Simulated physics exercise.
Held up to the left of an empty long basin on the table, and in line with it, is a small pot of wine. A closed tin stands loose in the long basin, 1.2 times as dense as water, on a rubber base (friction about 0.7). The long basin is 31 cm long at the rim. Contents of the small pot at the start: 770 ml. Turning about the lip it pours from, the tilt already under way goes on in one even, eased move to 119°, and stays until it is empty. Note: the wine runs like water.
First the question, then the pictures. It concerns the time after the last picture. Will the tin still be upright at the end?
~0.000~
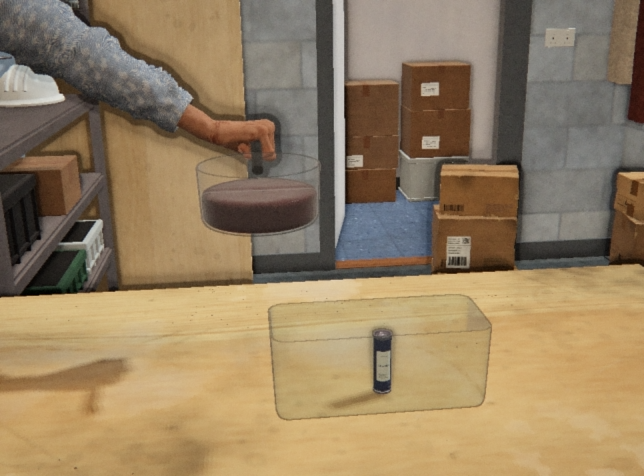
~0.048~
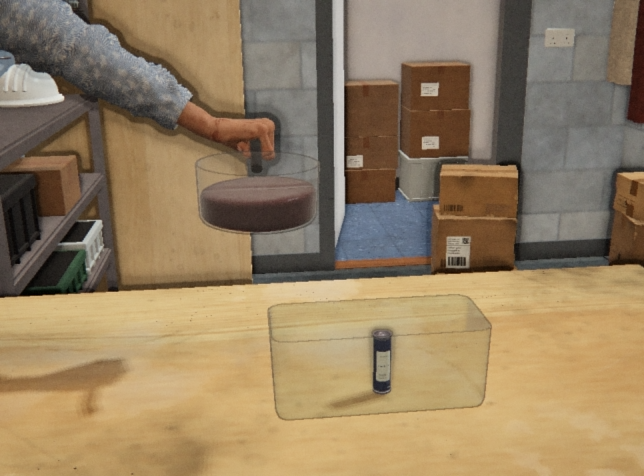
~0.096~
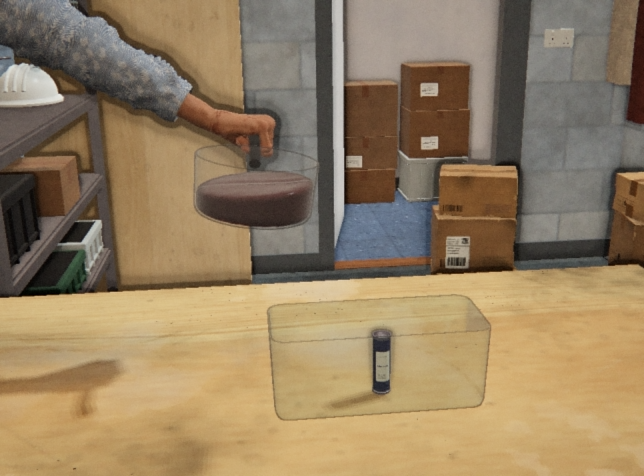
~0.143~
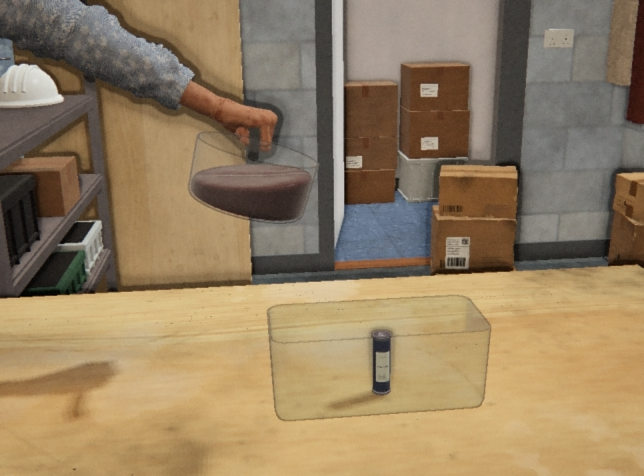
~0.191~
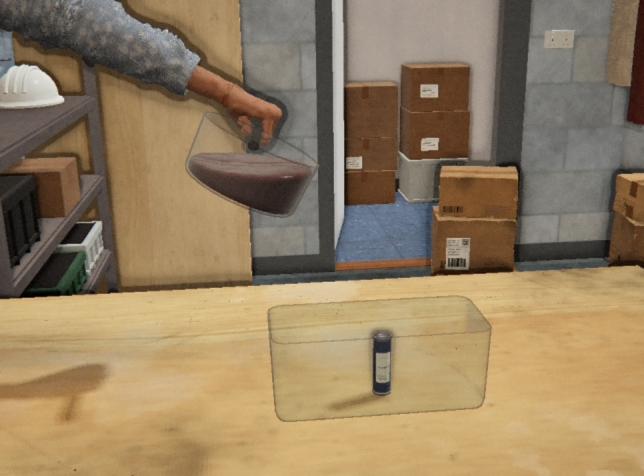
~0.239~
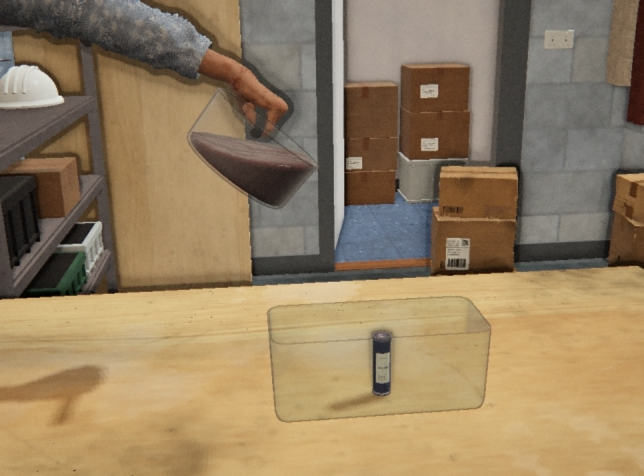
No.
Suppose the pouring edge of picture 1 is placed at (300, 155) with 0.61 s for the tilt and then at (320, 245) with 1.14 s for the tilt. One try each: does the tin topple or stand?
Run one: It tumbles. Run two: It does not tip.
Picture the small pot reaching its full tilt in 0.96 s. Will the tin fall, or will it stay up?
Result: Tin tipped over.
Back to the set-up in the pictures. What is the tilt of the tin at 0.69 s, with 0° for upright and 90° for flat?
Tilt: Around 0°.
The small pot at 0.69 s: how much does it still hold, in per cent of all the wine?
About 1 per cent.
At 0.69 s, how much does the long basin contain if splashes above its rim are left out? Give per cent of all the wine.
Looks like about 74 % of the whole amount.
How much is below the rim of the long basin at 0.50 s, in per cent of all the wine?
Near 0 in a hundred.
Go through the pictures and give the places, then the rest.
It leans 0°; its right rim is at (319, 163); the wine meets the walls at (201, 192) and (316, 188); the long basin's rim runs from (270, 324) to (480, 312); the tin's top is at (383, 336), in the first frame.
It leans 2°; its right rim is at (318, 164); the wine meets the walls at (200, 192) and (315, 186), in the second frame.
It leans 7°; its right rim is at (318, 164); the wine meets the walls at (197, 187) and (313, 180), in the third frame.
It leans 16°; its right rim is at (317, 165); the wine meets the walls at (191, 177) and (312, 173), in the fourth frame.
It leans 27°; its right rim is at (317, 166); the wine meets the walls at (189, 158) and (312, 166), in the fifth frame.
It leans 40°; its right rim is at (316, 166); the wine meets the walls at (190, 134) and (314, 158), in the sixth frame.
By 0.50 s the tilt is 110° and 32 per cent is still to pour; the tin stands where it began.
By 0.69 s the tilt is 119° and 1 per cent is still to pour; the tin stands where it began.
By 0.89 s the tilt is 119° and 1 per cent is still to pour; the tin leans 47°.
By 1.11 s the tilt is 119° and 1 per cent is still to pour; the tin lies on its side.
At rest the tin lies on its side.
